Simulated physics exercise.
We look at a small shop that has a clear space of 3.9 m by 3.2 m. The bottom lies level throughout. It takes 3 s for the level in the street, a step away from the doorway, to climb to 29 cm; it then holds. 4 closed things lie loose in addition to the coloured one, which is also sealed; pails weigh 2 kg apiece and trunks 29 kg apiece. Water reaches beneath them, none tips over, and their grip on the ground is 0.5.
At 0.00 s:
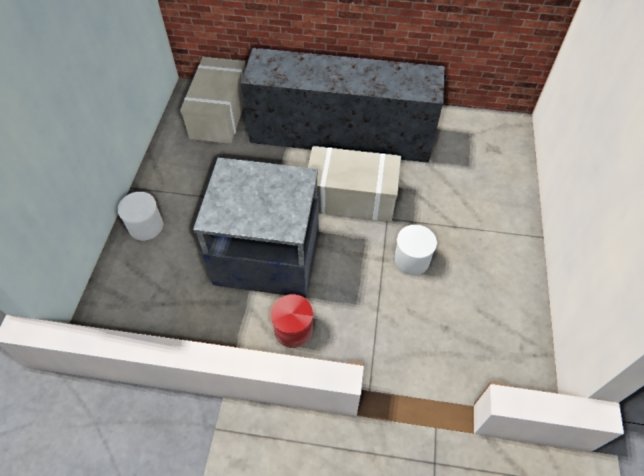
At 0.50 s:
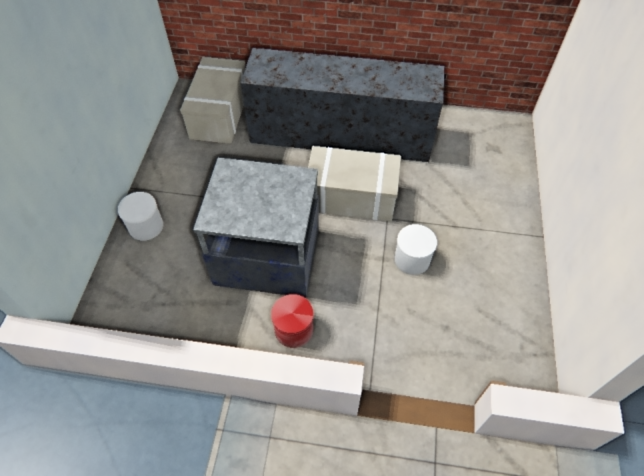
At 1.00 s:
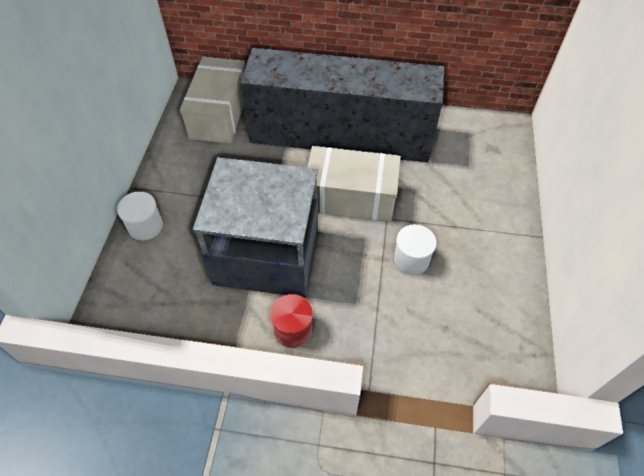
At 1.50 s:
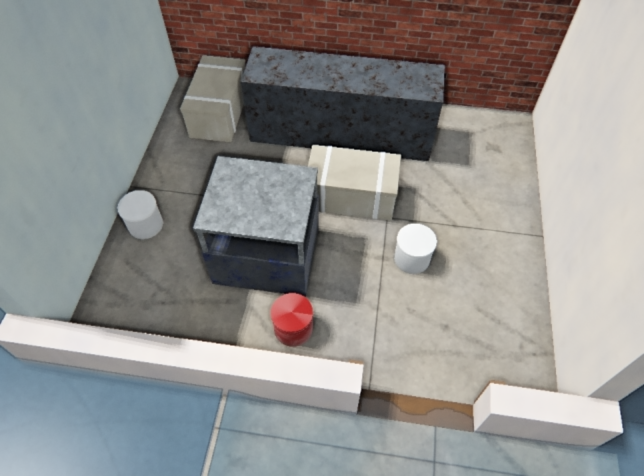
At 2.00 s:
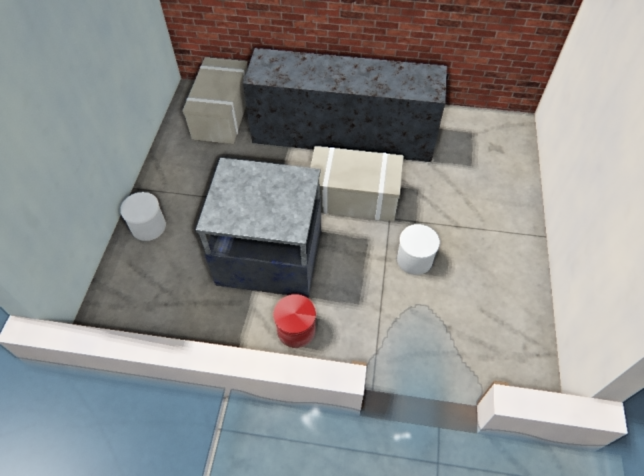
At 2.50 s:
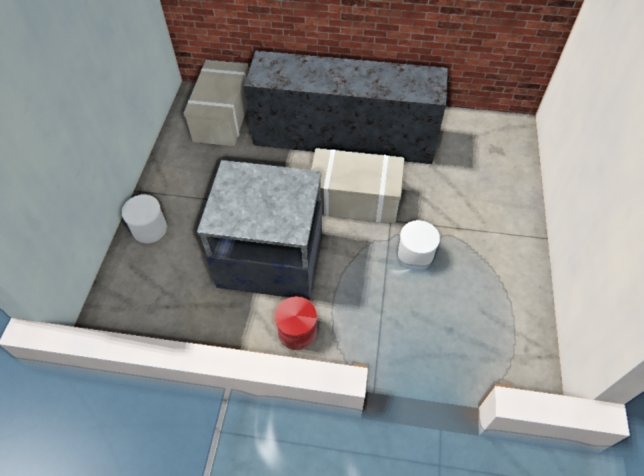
Water spreading across the street outside a small walled shop, then flowing through the doorway and fanning over the floor beside a red pail.
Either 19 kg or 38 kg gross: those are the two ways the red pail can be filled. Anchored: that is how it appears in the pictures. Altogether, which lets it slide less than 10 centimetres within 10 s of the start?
Answer: 19 kg.
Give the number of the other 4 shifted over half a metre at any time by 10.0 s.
The number is 4.
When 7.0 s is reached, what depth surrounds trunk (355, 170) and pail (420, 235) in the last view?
About 9 and 10 cm.
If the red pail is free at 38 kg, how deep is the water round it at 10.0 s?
Depth: Approx. 9 cm.
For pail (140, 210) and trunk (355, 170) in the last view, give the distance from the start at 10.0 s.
The first is 140 cm from its start, the second 150 cm.
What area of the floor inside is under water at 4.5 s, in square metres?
That flooded area is roughly 7.5 m2.
After 3.5 s the red pail would be 0 cm from its start with 19 kg and 0 cm from its start with 38 kg; 1 cm of water round it then.
After 4.5 s the red pail would be 0 cm from its start with 19 kg and 0 cm from its start with 38 kg; 2 cm of water round it then.
After 7.0 s the red pail would be 0 cm from its start with 19 kg and 0 cm from its start with 38 kg; 2 cm of water round it then.
After 10.0 s the red pail would be 0 cm from its start with 19 kg and 0 cm from its start with 38 kg; 9 cm of water round it then.
